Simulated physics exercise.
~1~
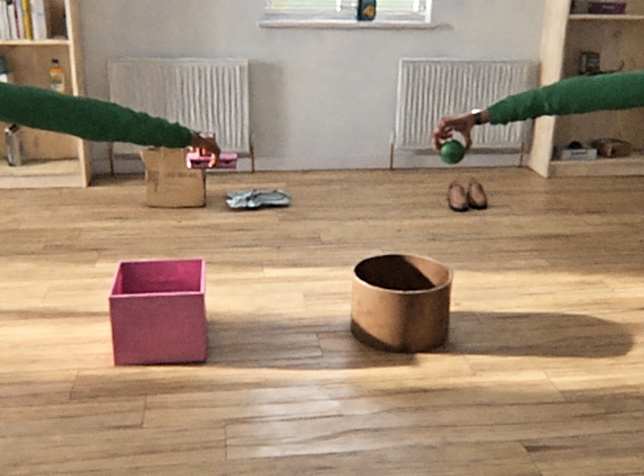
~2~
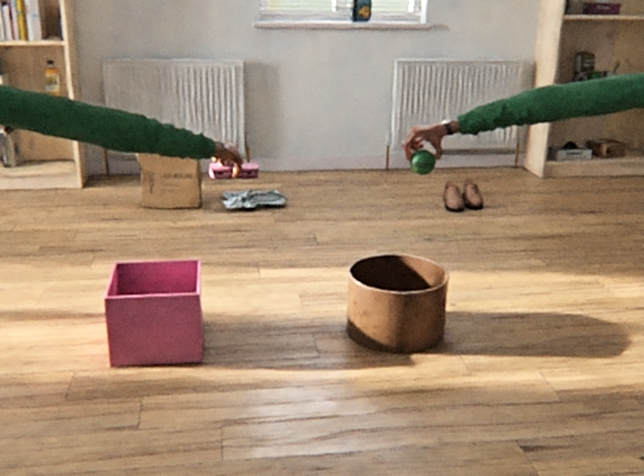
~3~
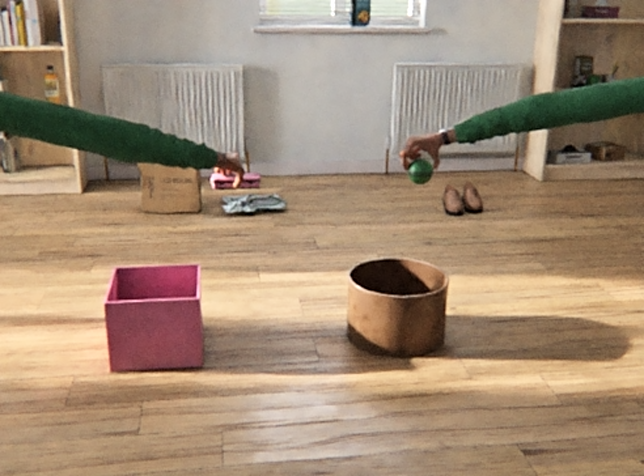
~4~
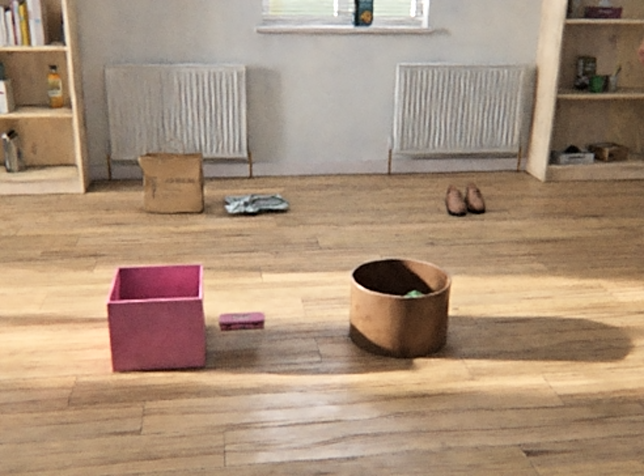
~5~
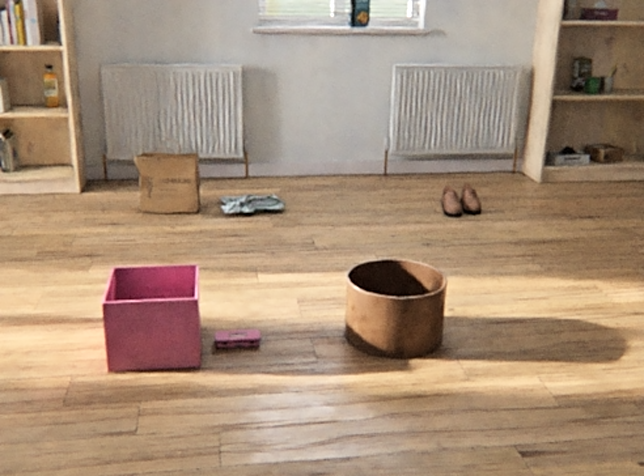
Green ball and pink case falling from two raised hands, the ball dropping into the brown bin, the case landing outside the pink crate.
